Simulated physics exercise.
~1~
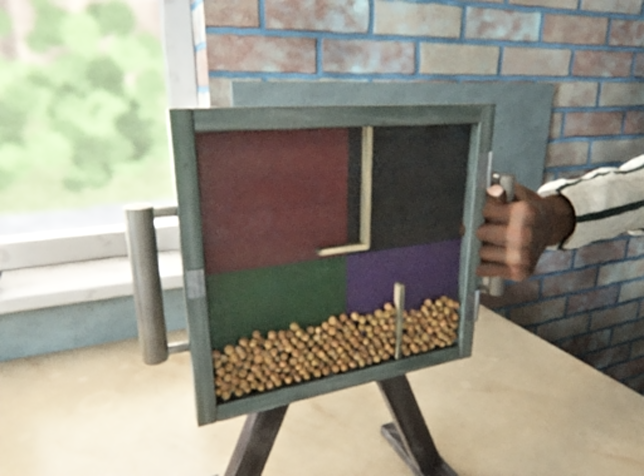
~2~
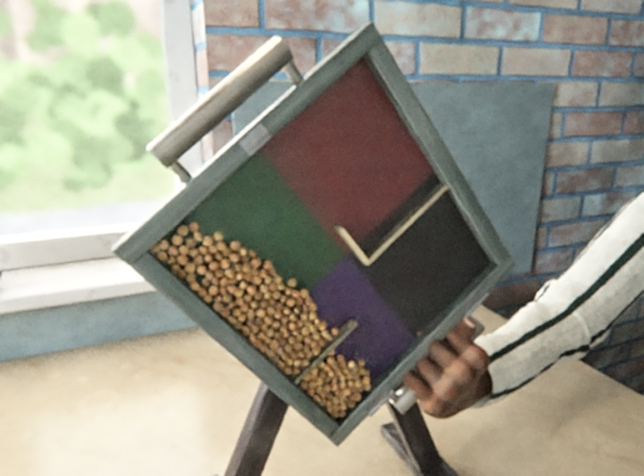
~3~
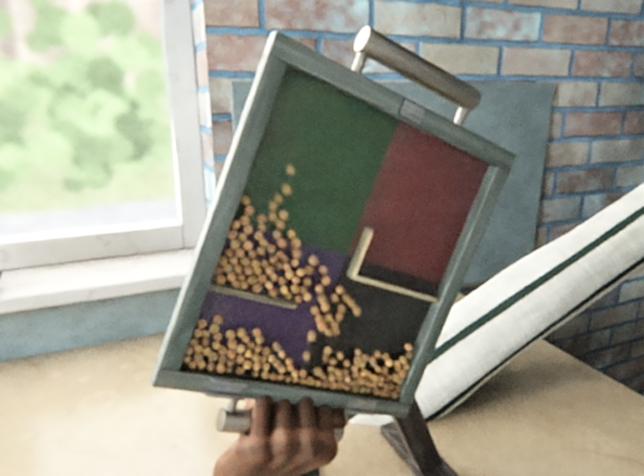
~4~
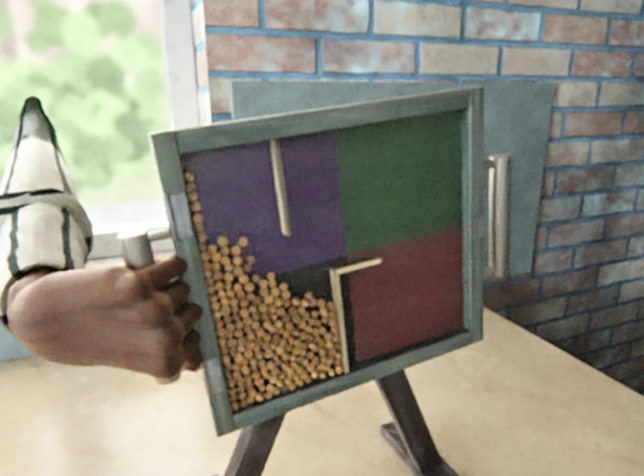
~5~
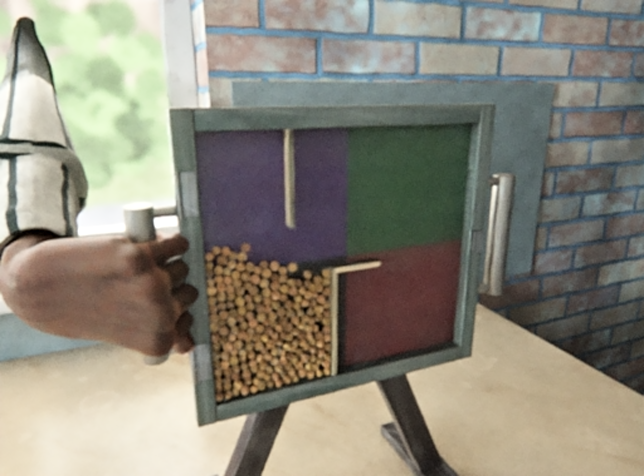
A square, clear-faced case holding many small wooden beads stands on a pale counter, seen from the front in a still view, with a window at left and a brick wall behind. Red and black quarters sit above green and purple, with thin pale strips inside. A hand on the right-hand handle swings the case clockwise, and the beads bank up in the lower corner. As the hand passes underneath, beads spill around a strip from purple into black. The case stops upside down, the hand now at left, with most beads filling the black quarter and a few in purple above.
